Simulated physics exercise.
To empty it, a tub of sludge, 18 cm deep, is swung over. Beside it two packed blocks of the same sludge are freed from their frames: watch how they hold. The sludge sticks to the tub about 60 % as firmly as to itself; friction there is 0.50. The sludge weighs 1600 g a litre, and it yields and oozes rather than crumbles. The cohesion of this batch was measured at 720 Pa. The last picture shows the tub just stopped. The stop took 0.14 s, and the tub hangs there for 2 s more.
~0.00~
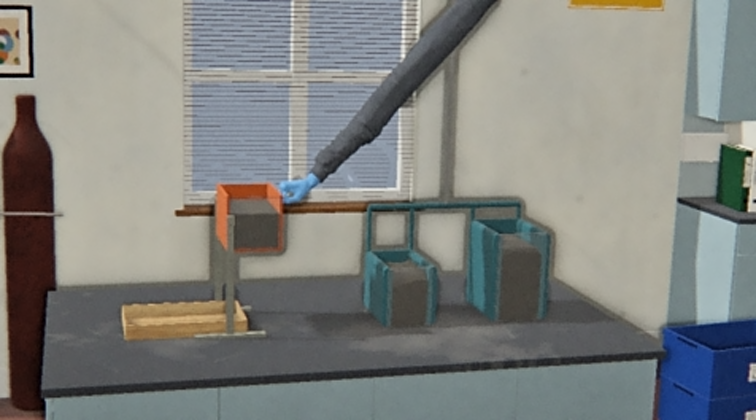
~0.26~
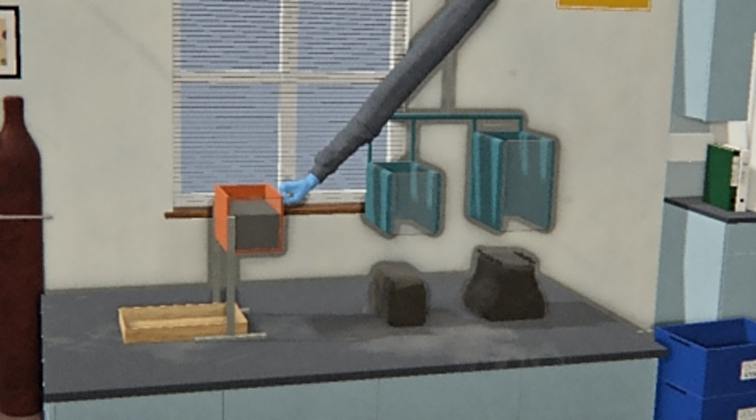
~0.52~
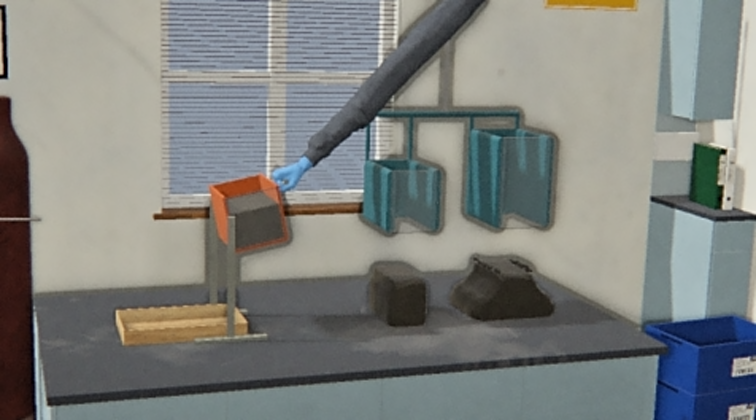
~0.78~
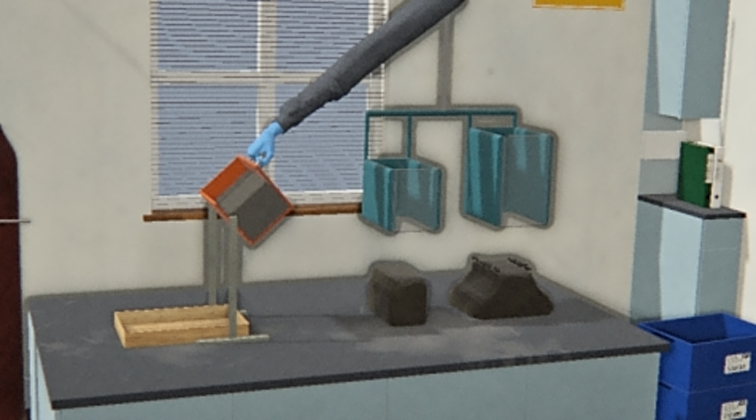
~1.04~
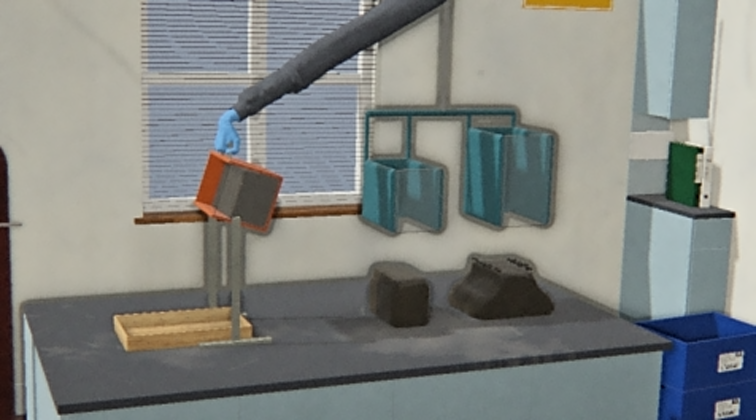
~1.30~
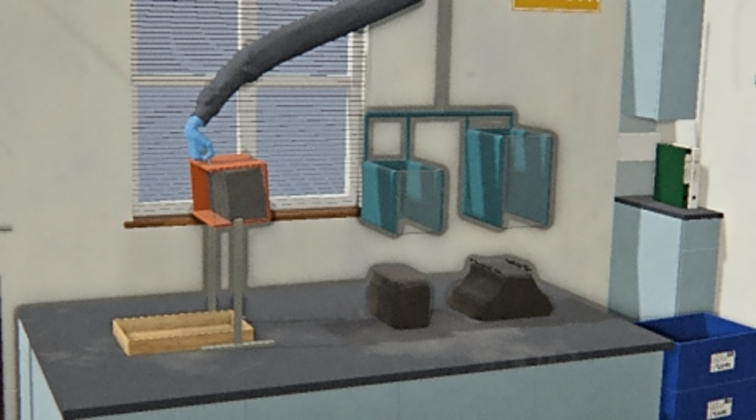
At a laboratory bench, teal moulds lift off two dark blocks, the right one slumping, before a gloved arm turns an orange tub sideways.
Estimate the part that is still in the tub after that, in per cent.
The part that is still in the tub after that is near 100 %.
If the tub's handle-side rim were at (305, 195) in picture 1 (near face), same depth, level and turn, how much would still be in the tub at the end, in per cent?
In that case some 45 per cent.
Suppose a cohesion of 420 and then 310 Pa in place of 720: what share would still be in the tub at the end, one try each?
In that order: 55 %, 45 %.
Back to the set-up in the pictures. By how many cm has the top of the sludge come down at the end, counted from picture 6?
Some 3 cm.
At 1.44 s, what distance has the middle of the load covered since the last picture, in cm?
Some 2 cm.
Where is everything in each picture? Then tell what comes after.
Handle-side rim at (280, 196), tilt 0 degrees; highest point of the sludge at (249, 213); test blocks 17 cm, 27 cm high (left to right), in the first frame.
Handle-side rim at (281, 197), tilt 0 degrees; highest point of the sludge at (249, 214); test blocks 17 cm, 21 cm high (left to right), in the second frame.
Handle-side rim at (276, 187), tilt 11 degrees; highest point of the sludge at (275, 204); test blocks 17 cm, 17 cm high (left to right), in the third frame.
Handle-side rim at (256, 168), tilt 42 degrees; highest point of the sludge at (266, 183); test blocks 17 cm, 17 cm high (left to right), in the fourth frame.
Handle-side rim at (230, 164), tilt 72 degrees; highest point of the sludge at (248, 171); test blocks 17 cm, 17 cm high (left to right), in the fifth frame.
Handle-side rim at (210, 172), tilt 94 degrees; highest point of the sludge at (259, 168); test blocks 17 cm, 17 cm high (left to right), in the sixth frame.
By 1.44 s, the tub is at 94 degrees and holds 100 %.
By 1.61 s, the tub is at 94 degrees and holds 100 %.
By 1.78 s, the tub is at 94 degrees and holds 100 %.
By 1.95 s, the tub is at 94 degrees and holds 100 %.
By 3.30 s, at the end, the tub is at 94 degrees and holds 100 %.
